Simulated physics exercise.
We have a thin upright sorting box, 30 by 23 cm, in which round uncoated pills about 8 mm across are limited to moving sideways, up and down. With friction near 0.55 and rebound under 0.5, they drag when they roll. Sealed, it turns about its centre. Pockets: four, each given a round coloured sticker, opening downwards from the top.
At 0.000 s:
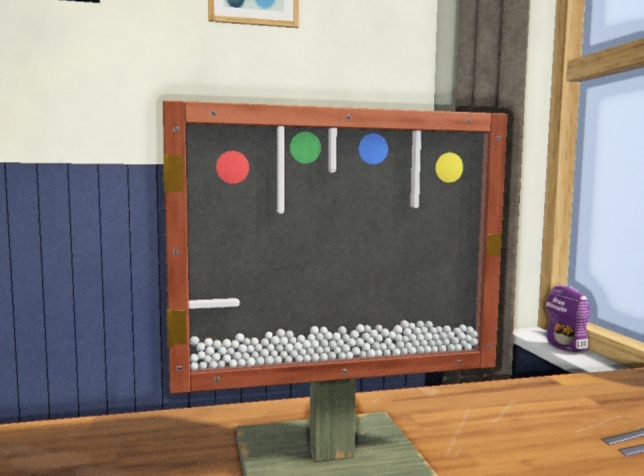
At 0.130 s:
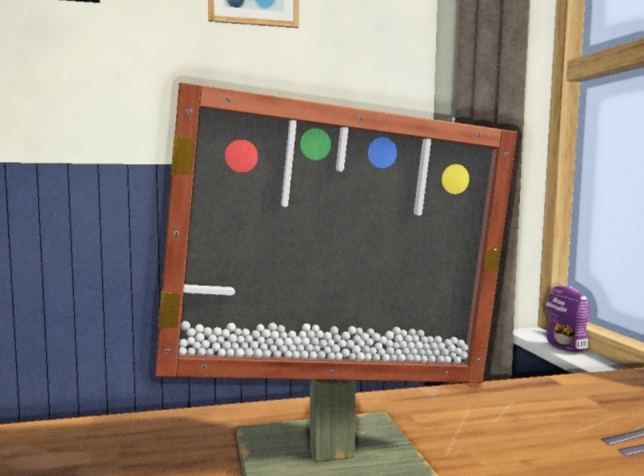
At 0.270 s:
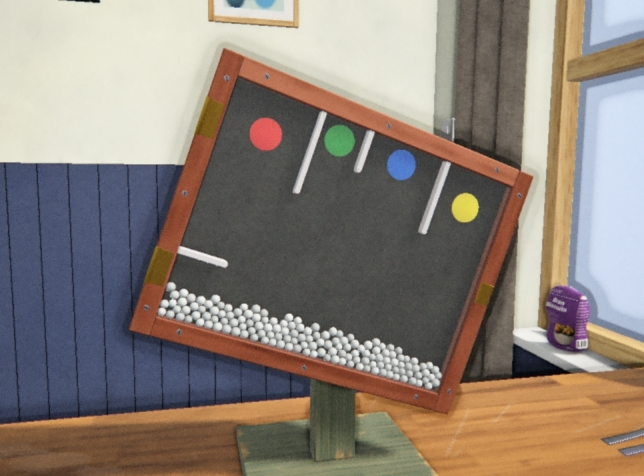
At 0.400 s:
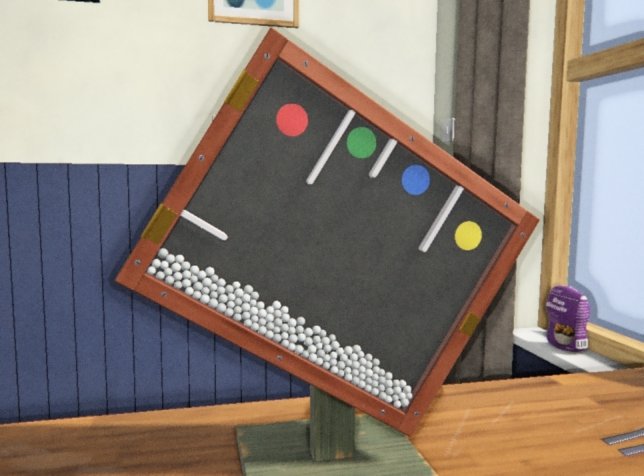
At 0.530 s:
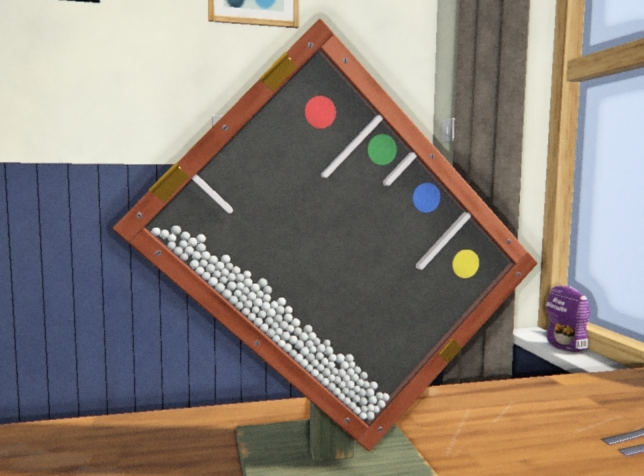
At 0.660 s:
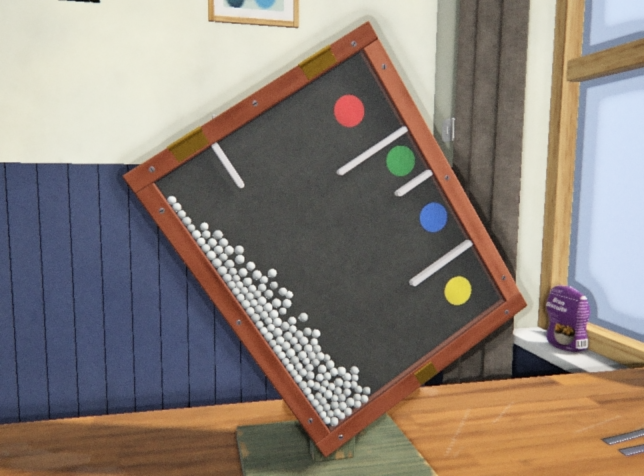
Framed dark board on a green stand turning steadily clockwise, small white balls inside shifting and sloping down along its lower edge.
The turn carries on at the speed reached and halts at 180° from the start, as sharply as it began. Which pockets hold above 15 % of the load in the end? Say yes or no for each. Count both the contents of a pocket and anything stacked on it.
Red pocket: No; blue pocket: No; yellow pocket: Yes; green pocket: No.
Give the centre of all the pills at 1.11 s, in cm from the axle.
The middle sits about 7 centimetres left and 8 centimetres below the axle.
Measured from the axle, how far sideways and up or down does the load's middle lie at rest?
Roughly 11 cm to the left of the axle and 6 cm under it.
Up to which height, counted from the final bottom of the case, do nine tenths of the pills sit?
About 11 cm.
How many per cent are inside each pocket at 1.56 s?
Red pocket: 0; blue pocket: 0; yellow pocket: 50; green pocket: 0.
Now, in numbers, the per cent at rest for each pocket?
Final shares in per cent - red pocket: 0, blue pocket: 5, yellow pocket: 95, green pocket: 0.
After 1.56 s it has turned 143°, the pills' middle is 8 cm left of and 10 cm below the axle; inside pockets, yellow 50 %.
After 2.02 s it has turned 180°, the pills' middle is 12 cm left of and 4 cm below the axle; inside pockets, yellow 60 %.
All still by 3.5 s, red 0 %, blue 5 %, yellow 95 %, green 0 %.
